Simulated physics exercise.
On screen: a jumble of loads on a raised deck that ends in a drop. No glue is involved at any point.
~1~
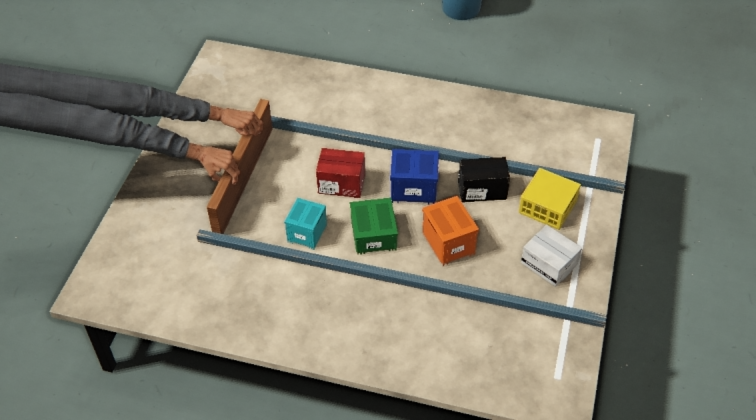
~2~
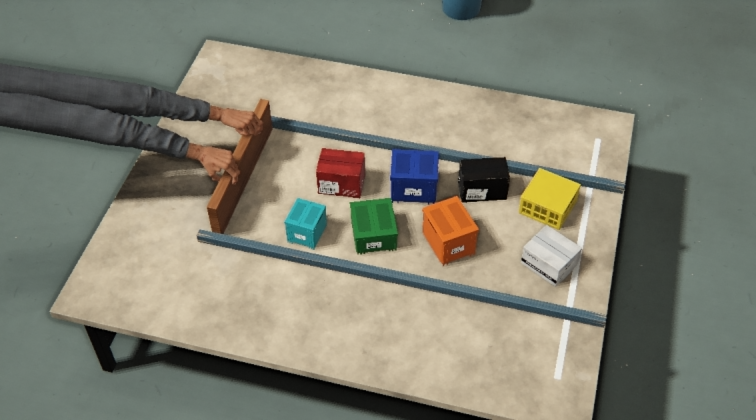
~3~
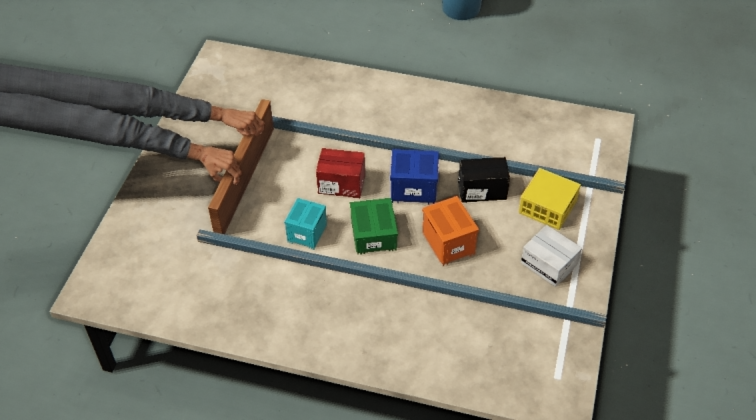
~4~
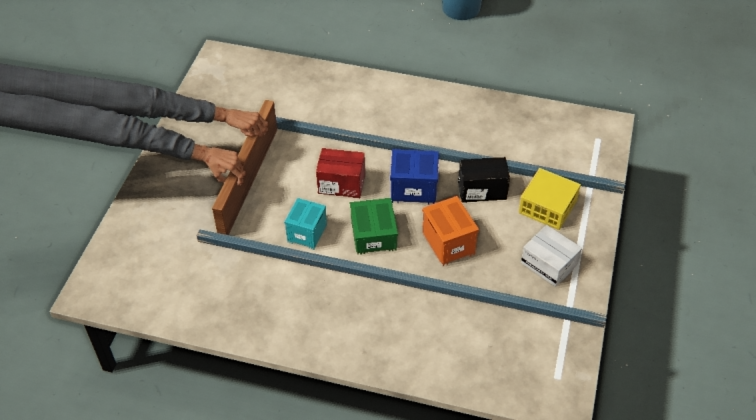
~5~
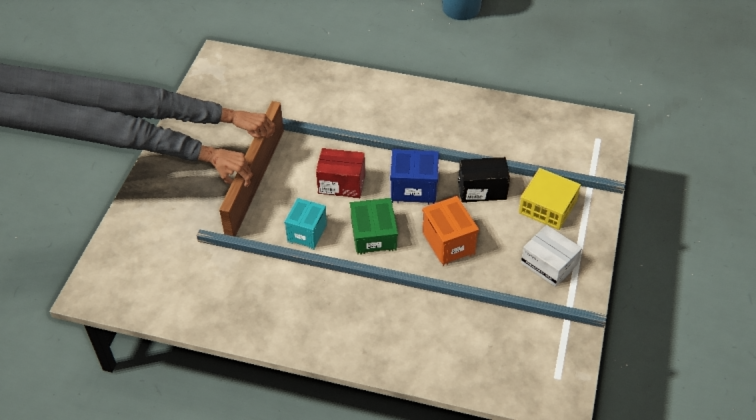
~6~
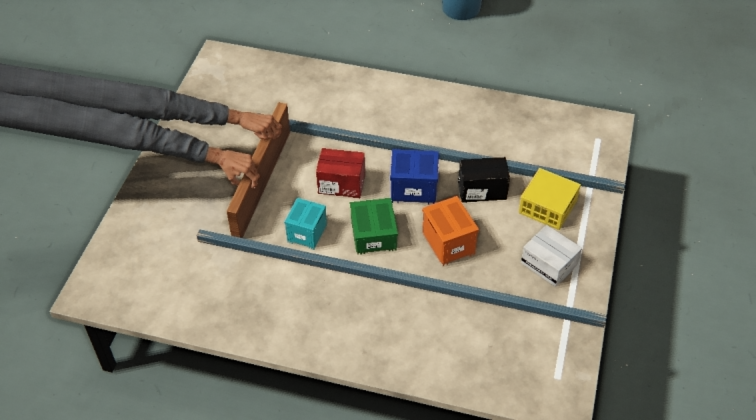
The video shows two hands holding an upright wooden plank on a table between two blue rails, first still, then sliding it slightly right toward eight colourful boxes, which stay motionless near a white strip of tape.
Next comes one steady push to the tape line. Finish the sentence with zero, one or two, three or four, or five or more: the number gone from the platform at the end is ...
The number gone from the platform at the end is five or more.
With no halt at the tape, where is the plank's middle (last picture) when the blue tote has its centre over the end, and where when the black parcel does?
For the blue tote, about (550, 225); for the black parcel, about (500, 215).
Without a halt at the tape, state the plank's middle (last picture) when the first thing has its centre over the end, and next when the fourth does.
At the first moment about (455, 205), at the next about (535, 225).
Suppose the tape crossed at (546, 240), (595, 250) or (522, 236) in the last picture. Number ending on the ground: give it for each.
Down on the ground: 4, 7 and 3.
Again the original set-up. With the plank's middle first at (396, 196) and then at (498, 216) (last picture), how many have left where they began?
Tally: First 7; then 8.
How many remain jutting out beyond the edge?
I'd put it at 1.
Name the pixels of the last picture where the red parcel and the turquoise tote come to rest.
Final positions: Near (609, 227); near (592, 285).
A little later, none off yet; white parcel at rest near (551, 256); yellow crate shifted a little near (559, 200); black parcel shifted a little near (511, 183).
When it is over, the number that fall off is five or more; down, green tote, blue tote, orange tote, black parcel, yellow crate and white parcel.
